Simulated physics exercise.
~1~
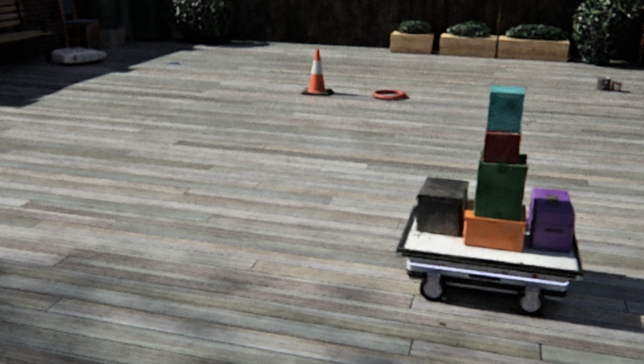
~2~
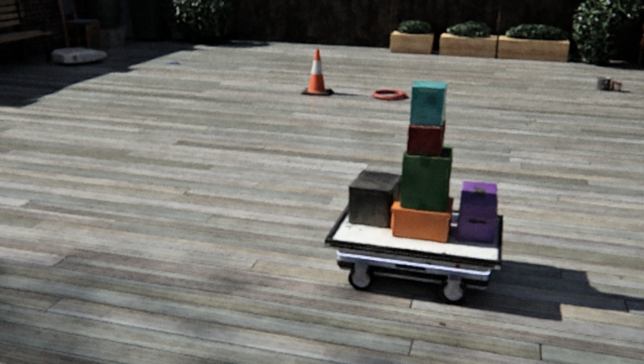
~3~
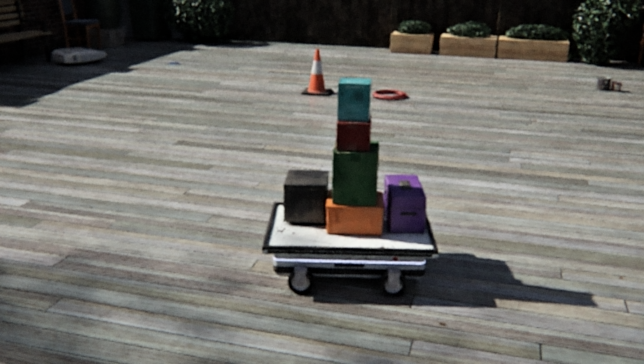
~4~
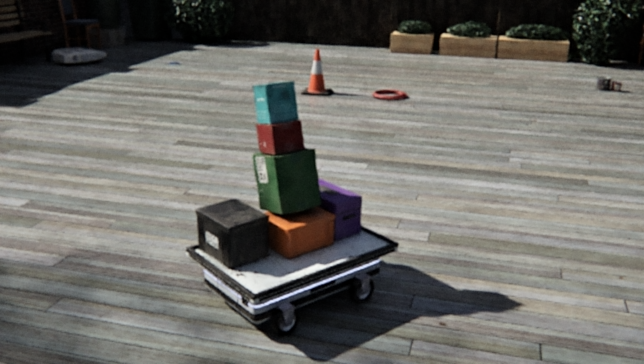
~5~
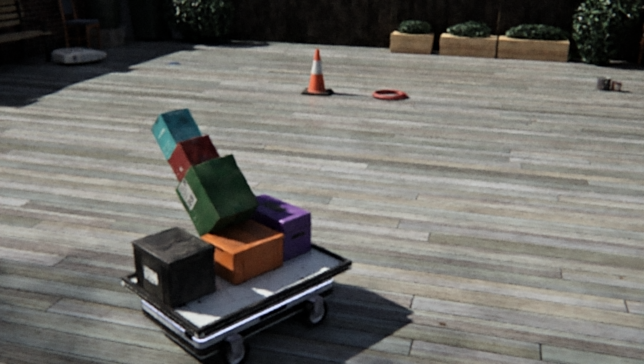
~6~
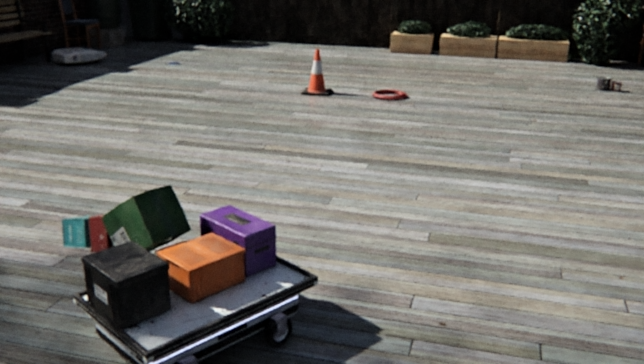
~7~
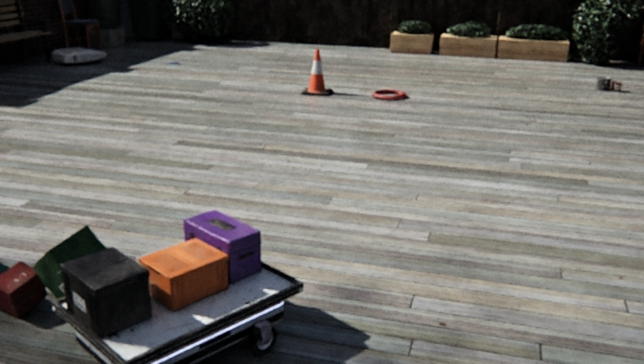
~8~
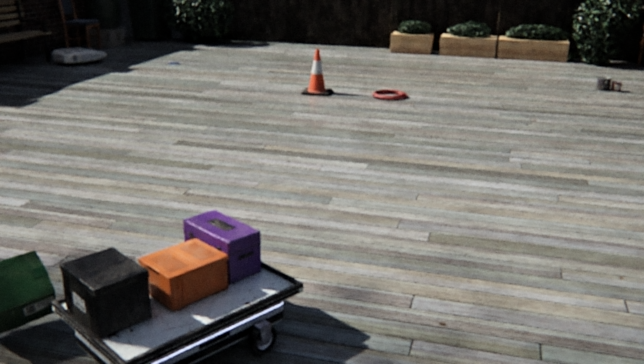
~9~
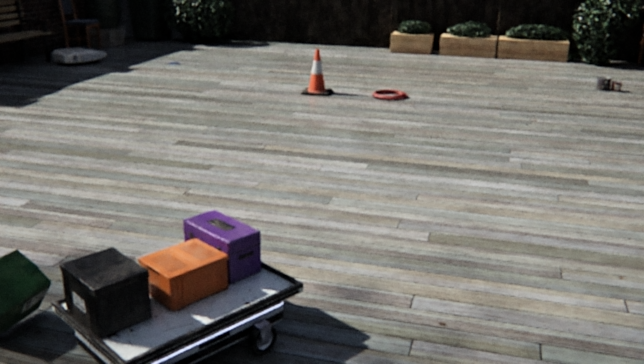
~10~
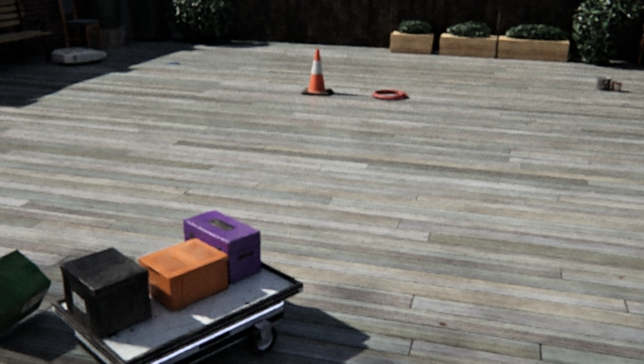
A flat wheeled cart rolls across a sunlit deck of grey boards, seen from above by a still camera, with a traffic cone, a red ring and planters behind. It carries a black box, an orange box and a purple toolbox, with green, red and turquoise boxes stacked in a tower. The cart moves left, then swings toward the lower left corner. The tower leans left and topples over the edge, while the other boxes stay aboard. The cart stops, and the green box lies tipped beside it, the red and turquoise ones out of view.
